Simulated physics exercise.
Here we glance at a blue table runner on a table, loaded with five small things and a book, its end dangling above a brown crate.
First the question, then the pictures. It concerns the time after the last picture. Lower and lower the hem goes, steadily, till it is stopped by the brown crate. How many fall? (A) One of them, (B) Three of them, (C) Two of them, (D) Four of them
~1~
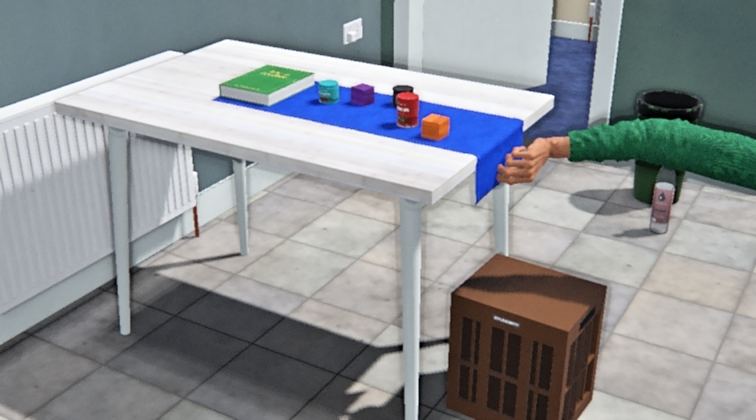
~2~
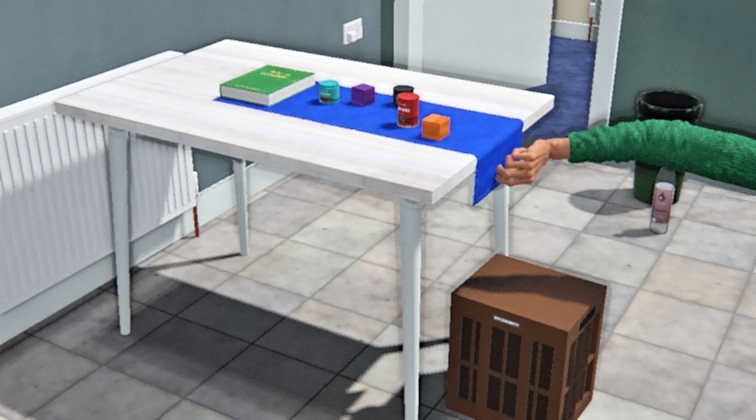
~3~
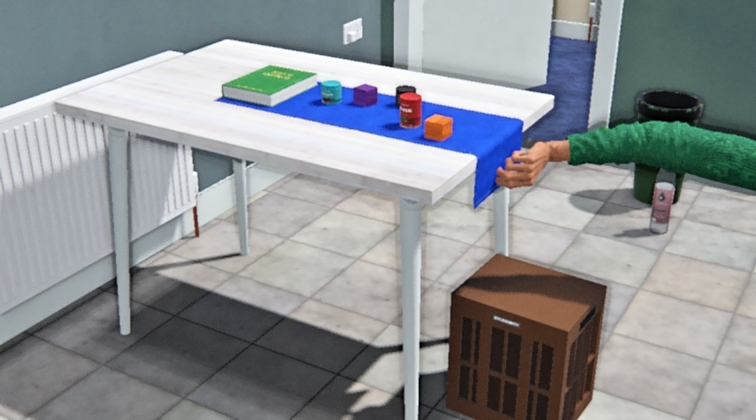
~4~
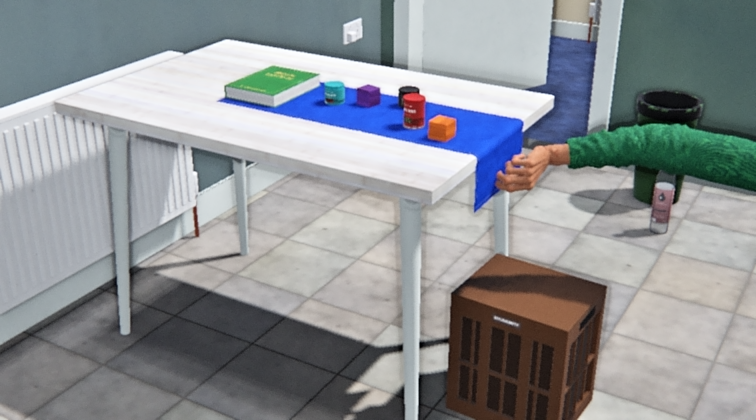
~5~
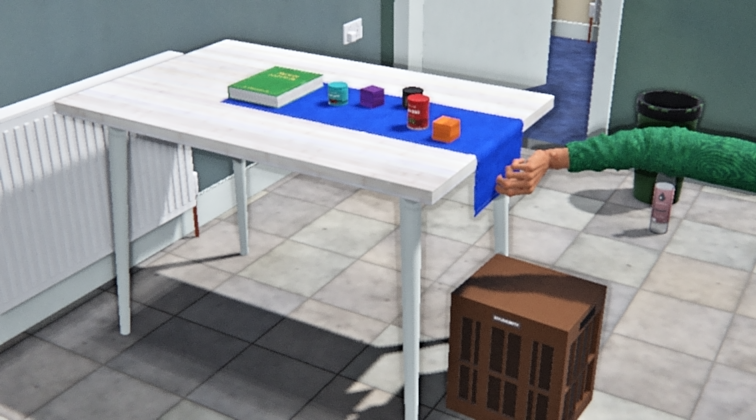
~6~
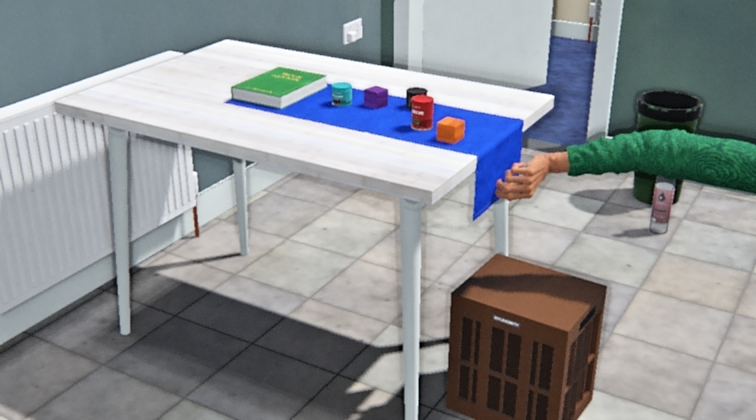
(C) Two of them.
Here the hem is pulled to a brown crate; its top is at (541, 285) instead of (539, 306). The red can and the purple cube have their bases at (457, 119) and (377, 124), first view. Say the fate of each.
Red can is gone, purple cube stays.
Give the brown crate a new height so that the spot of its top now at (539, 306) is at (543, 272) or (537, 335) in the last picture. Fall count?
The count: 1 and 3.
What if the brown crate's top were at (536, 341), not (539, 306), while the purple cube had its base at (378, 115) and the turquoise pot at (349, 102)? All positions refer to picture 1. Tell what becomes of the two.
Well, the purple cube is dislodged, and the turquoise pot is safe.
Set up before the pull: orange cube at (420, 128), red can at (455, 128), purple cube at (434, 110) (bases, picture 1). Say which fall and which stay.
Result - orange cube lost; red can lost; purple cube lost.
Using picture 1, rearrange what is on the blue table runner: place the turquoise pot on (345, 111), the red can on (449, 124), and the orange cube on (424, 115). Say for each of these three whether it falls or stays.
The turquoise pot ends up on top, the red can ends up off and the orange cube ends up off.
Soon after, hem near (496, 247); orange cube gone.
After that, hem on the crate; orange cube and red can gone.
In the end, hem on the crate; orange cube and red can gone. It carries off two.
